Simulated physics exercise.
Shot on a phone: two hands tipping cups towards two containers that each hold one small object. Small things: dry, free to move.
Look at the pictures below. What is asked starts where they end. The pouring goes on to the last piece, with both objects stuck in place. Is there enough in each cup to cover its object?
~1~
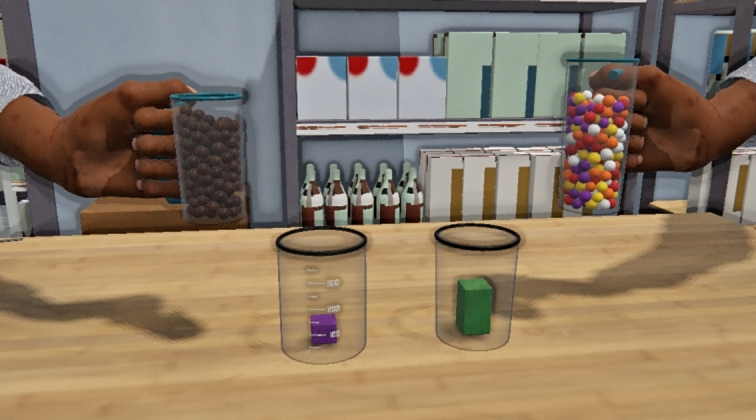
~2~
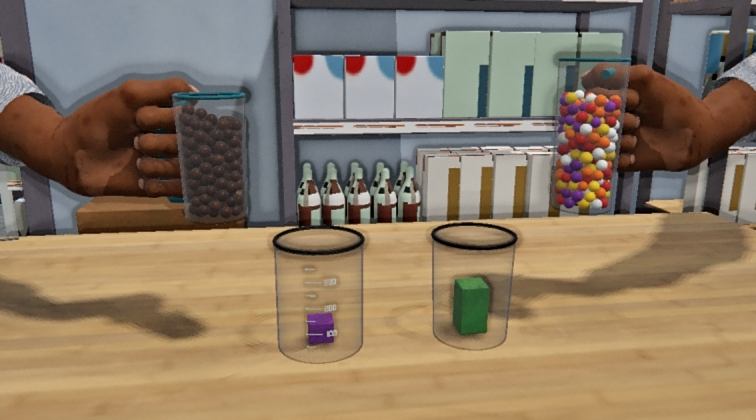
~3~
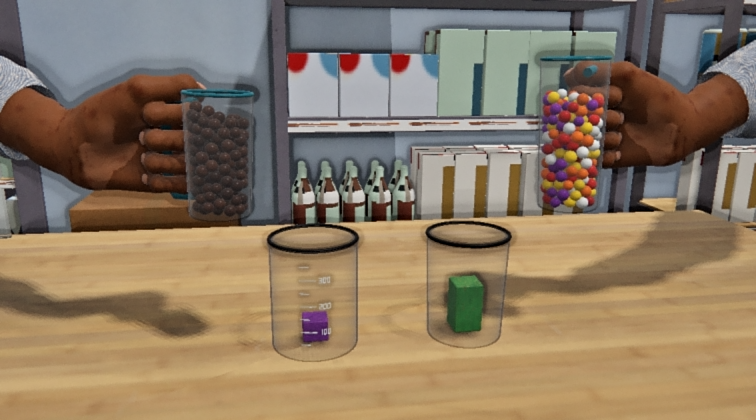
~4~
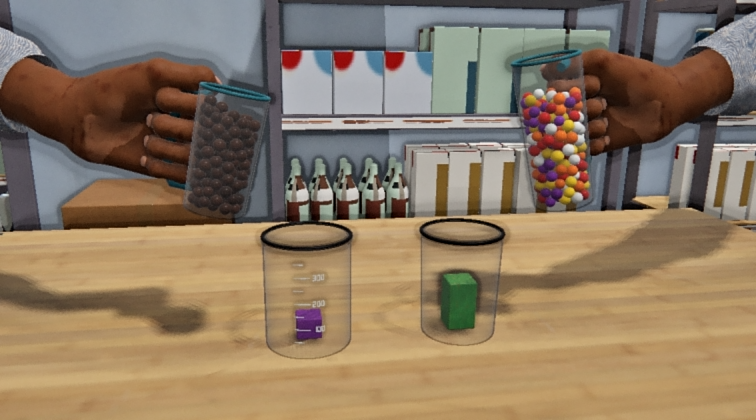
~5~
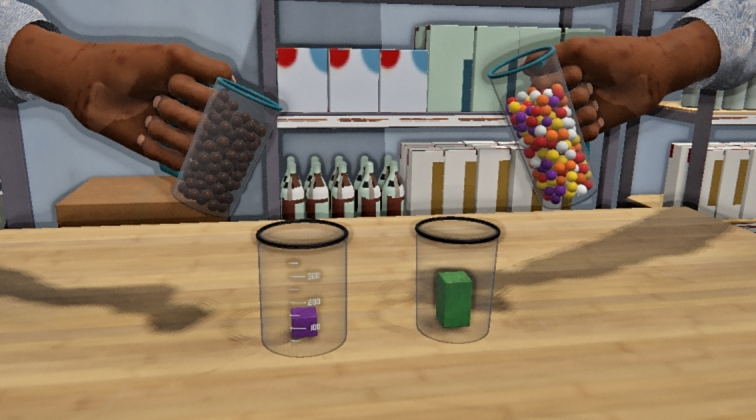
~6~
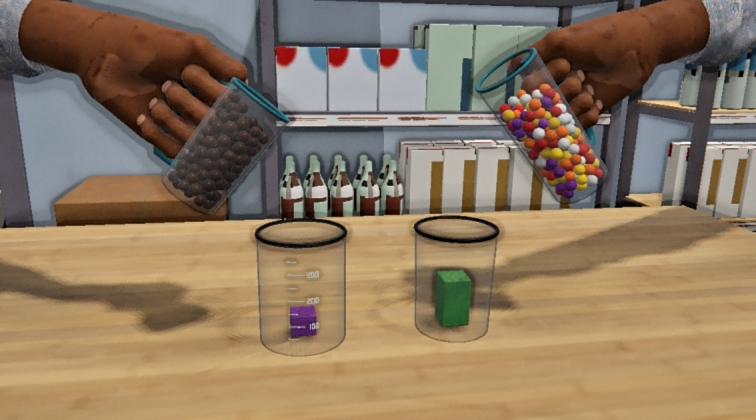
My prediction: Left object: I think it will be smothered completely, right object: I think it will be smothered completely.
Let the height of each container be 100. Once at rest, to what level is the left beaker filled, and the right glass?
The left one comes to 45 %, the right one to 80 %.
Then, 0.39 s on from there, left beaker empty, all of its cupful still in the cup; right glass empty, all of its cupful still in the cup.
Then, 0.80 s on from there, left beaker nearly empty, the bulk of its cupful still in the cup; right glass nearly empty, the bulk of its cupful still in the cup.
Then, 1.28 s on from there, left beaker a third full, none of its cupful still in the cup; right glass two thirds full, none of its cupful still in the cup.
In the end, left beaker half full (surface near (302, 288)), nothing beside it; right glass three quarters full (surface near (455, 250)), one piece on the table; the left thing is covered; the right thing is covered.
